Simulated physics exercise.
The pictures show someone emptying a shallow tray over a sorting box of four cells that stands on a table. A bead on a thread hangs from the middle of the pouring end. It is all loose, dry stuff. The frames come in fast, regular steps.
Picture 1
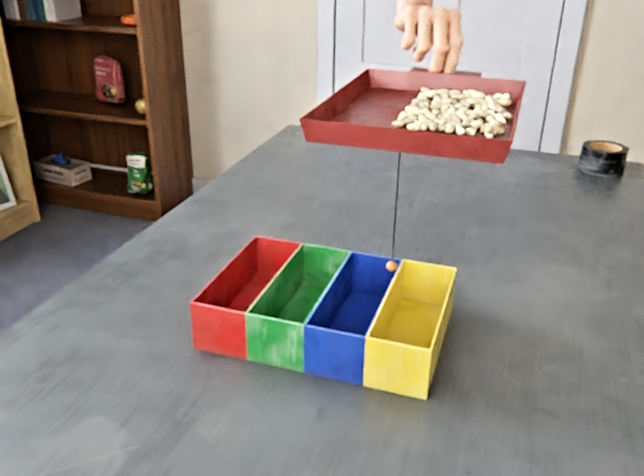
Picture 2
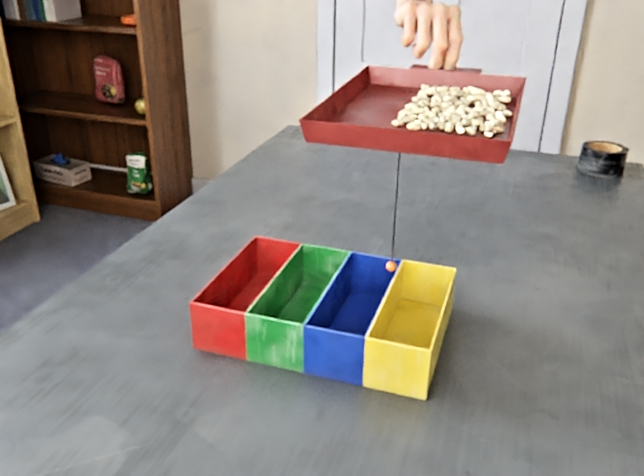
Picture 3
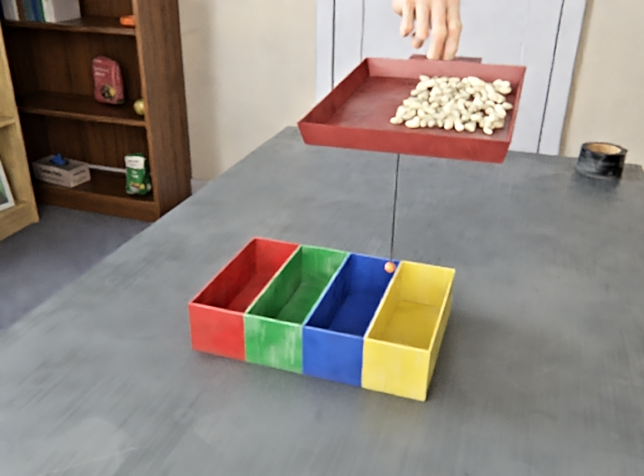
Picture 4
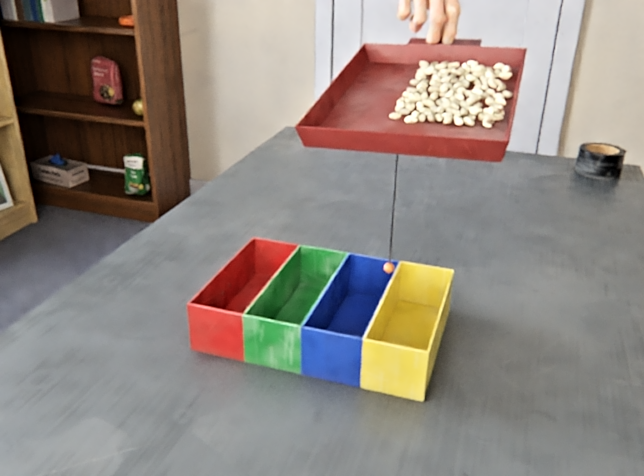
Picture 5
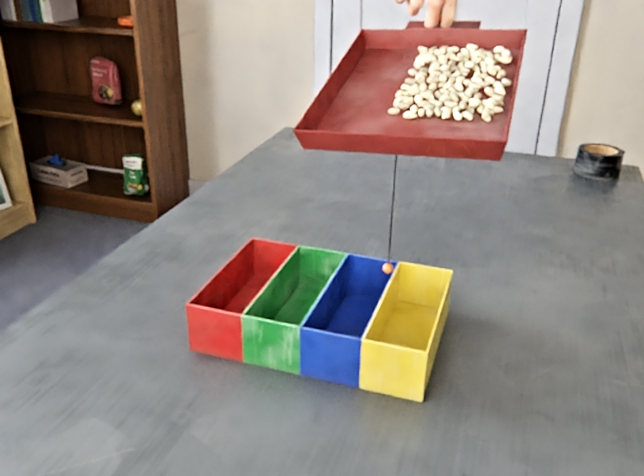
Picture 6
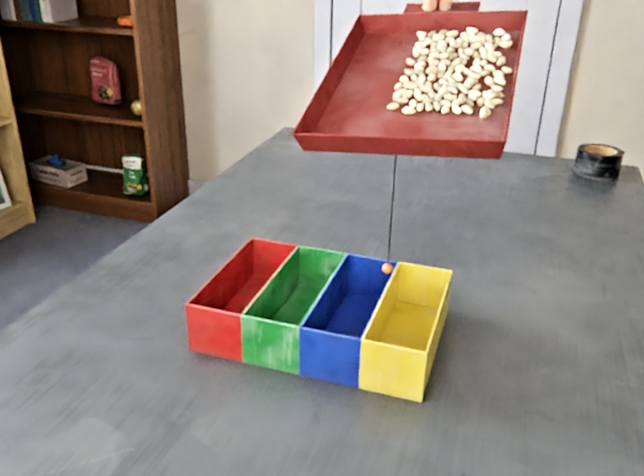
A hand holds the far edge of a shallow dark red tray above a grey table, seen from slightly above, with wooden shelves behind at left. White beans lie heaped on the tray's right side, over a box of red, green, blue and yellow cells, with a small orange bead hanging near the blue one. The tray's far side rises steadily, its near edge dipping slightly at left, while the beans stay on it.
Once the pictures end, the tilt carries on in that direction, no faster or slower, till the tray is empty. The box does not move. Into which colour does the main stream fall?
Fullest: The green cell.
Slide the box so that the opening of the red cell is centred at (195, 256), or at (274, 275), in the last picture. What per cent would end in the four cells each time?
Roughly 70 per cent, and 100 per cent.
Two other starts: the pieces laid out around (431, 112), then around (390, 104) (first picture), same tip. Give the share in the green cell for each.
First some 50, then 50 per cent.
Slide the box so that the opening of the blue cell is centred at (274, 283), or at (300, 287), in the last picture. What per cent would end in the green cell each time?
In turn 0 and 0 in a hundred.
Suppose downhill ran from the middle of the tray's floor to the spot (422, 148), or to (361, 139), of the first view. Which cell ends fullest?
In turn: The yellow cell; that green cell.
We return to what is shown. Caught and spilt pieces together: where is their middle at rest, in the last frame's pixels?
Around (322, 338).
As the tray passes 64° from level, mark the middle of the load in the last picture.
Close to (371, 137).
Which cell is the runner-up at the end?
Second comes the cell in blue.
Soon after the last picture, tray tipped steeply; nearly all on the tray; a stray few falling or outside the box.
A little later, tray tipped past a quarter turn; about two thirds on the tray; about a quarter in the green cell; a small part in the blue cell; a stray few in the yellow cell; a stray few in the red cell; a small part falling or outside the box.
Later still, tray tipped past a quarter turn; about half in the green cell; about a quarter in the blue cell; about a quarter in the yellow cell; a stray few in the red cell; a small part falling or outside the box.
At rest, tray tipped past a quarter turn; about half in the green cell; about a quarter in the blue cell; about a quarter in the yellow cell; a stray few in the red cell; a small part outside the box.
